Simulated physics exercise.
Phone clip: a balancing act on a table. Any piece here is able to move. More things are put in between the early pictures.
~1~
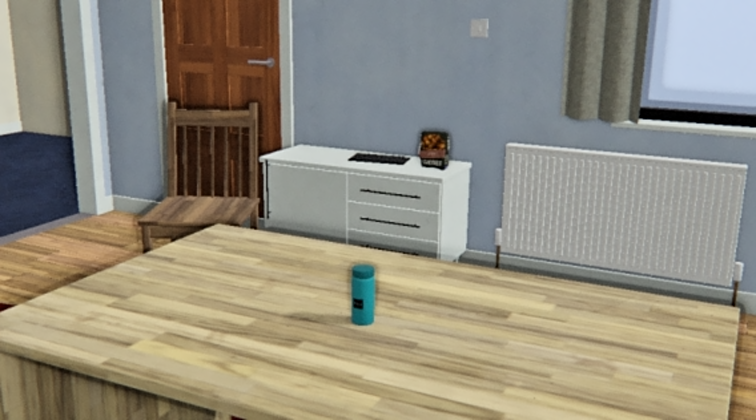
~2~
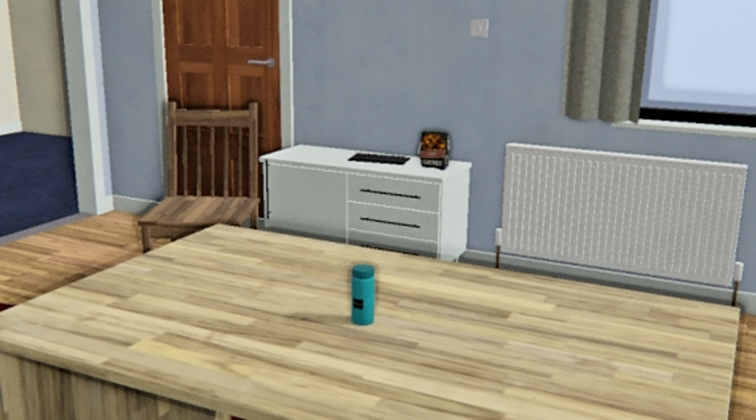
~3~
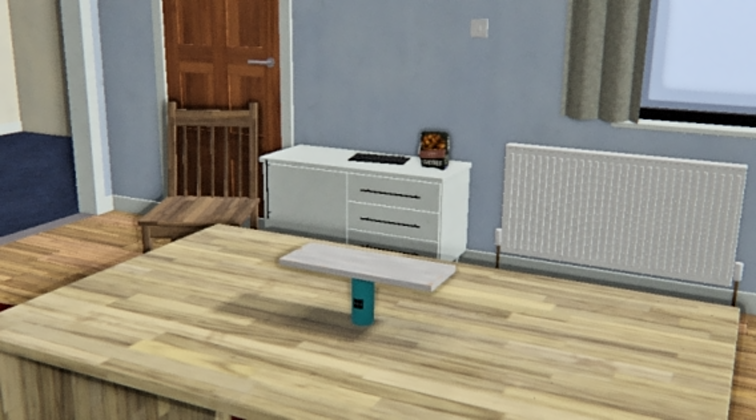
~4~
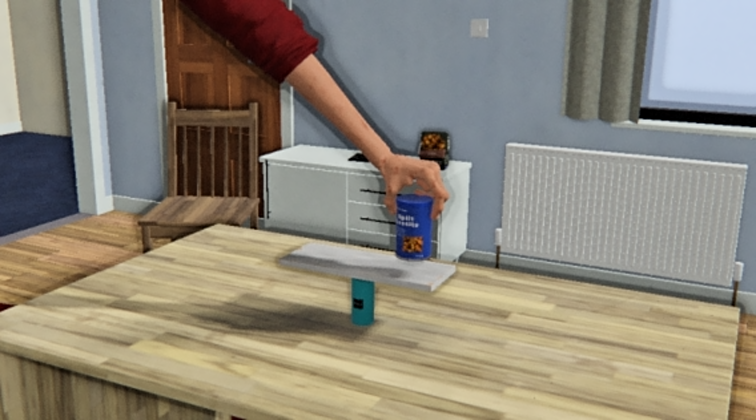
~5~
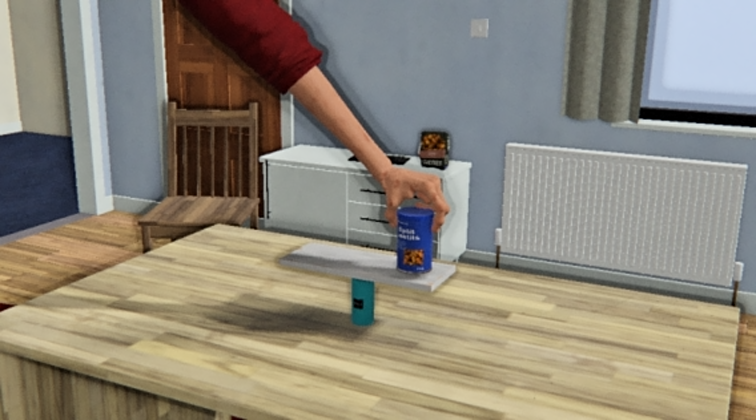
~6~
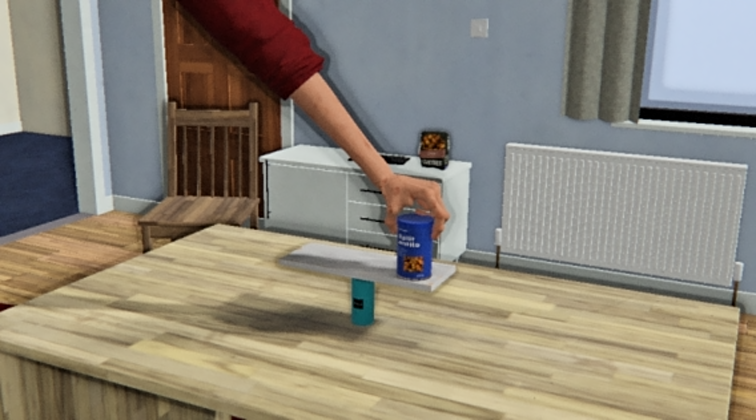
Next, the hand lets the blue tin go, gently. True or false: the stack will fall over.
True.
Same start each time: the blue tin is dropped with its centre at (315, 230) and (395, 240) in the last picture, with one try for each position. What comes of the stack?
In the first try it breaks down, then in the second try it breaks down.
Then, 0.30 s after the last picture, blue tin now fallen; white board tipped 37° from how it was.
Then, 0.50 s after the last picture, white board tipped 44° from how it was; turquoise shaker tipped 7° from how it was.
Then, 0.60 s after the last picture, white board now fallen; turquoise shaker tipped 33° from how it was.
Then, 0.70 s after the last picture, turquoise shaker now fallen.
By the end, fallen, blue tin, white board and turquoise shaker. The stack gives way.
